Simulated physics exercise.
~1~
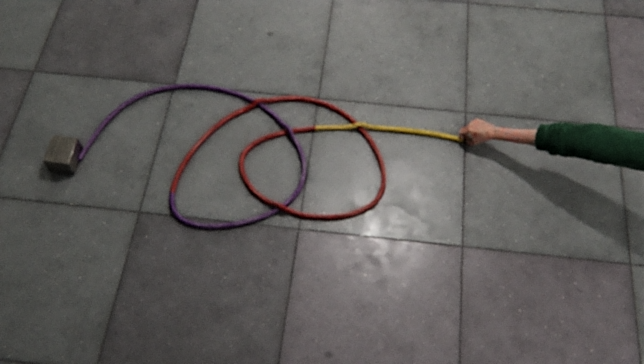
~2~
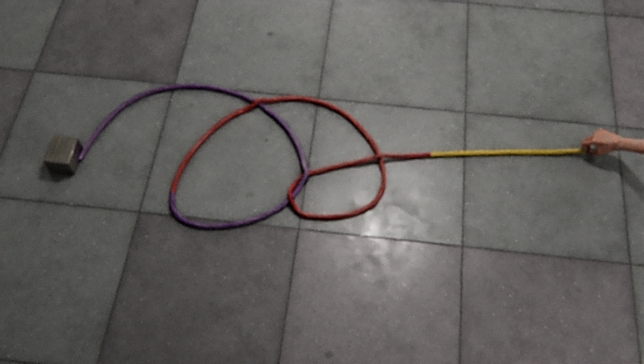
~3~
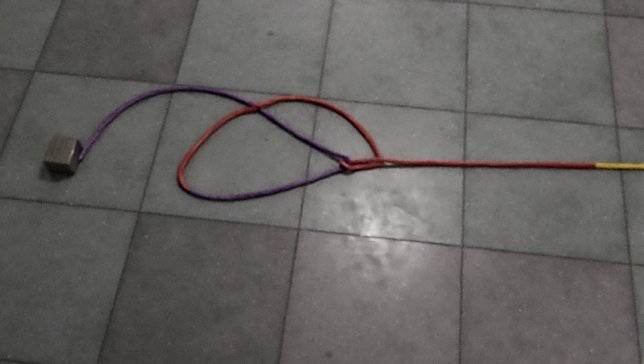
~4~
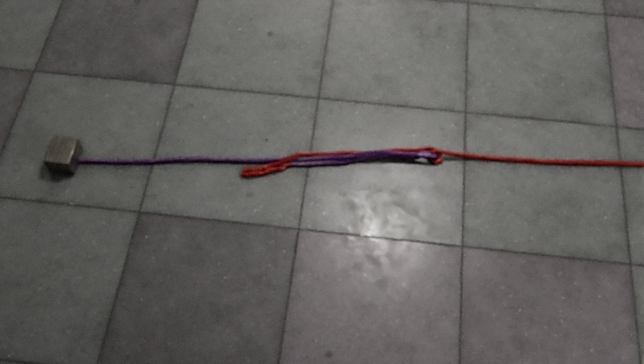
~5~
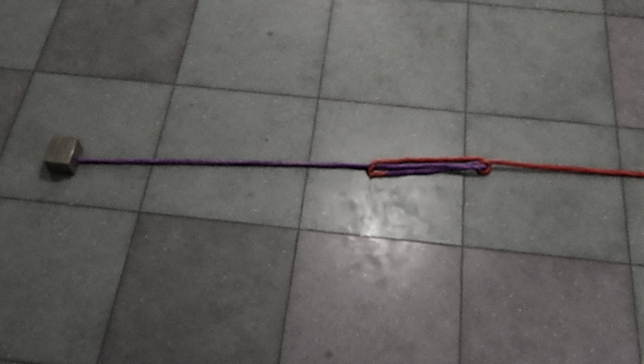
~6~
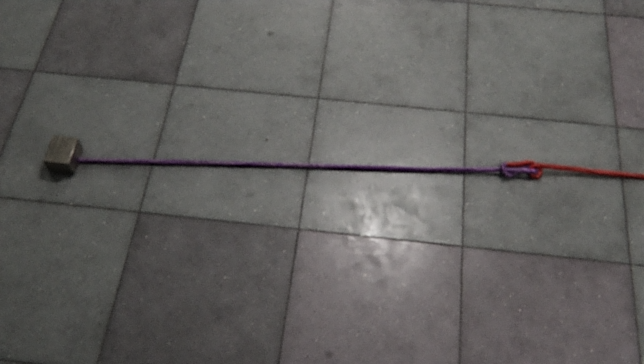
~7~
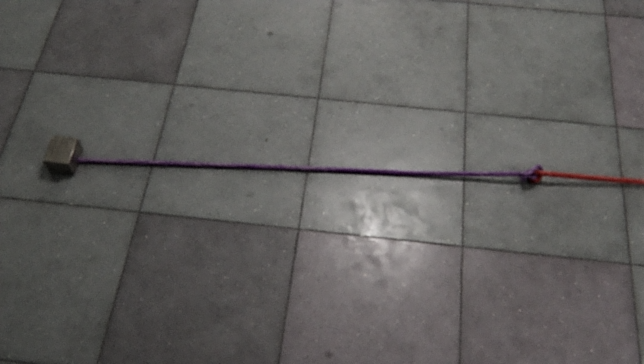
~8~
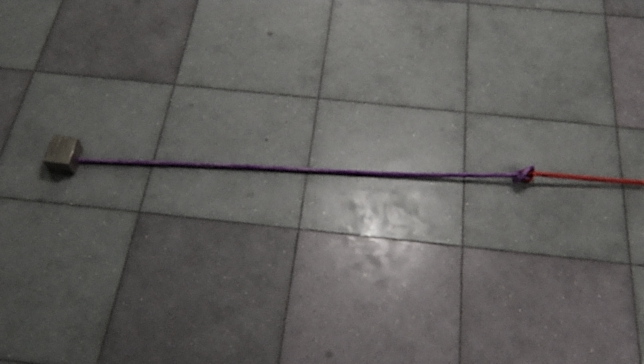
On a tiled hallway floor, a hand in a green sleeve pulled the yellow end of a looped red and purple rope to the right, and the loops shrank and tightened into a small knot, leaving the rope stretched nearly straight from a block.
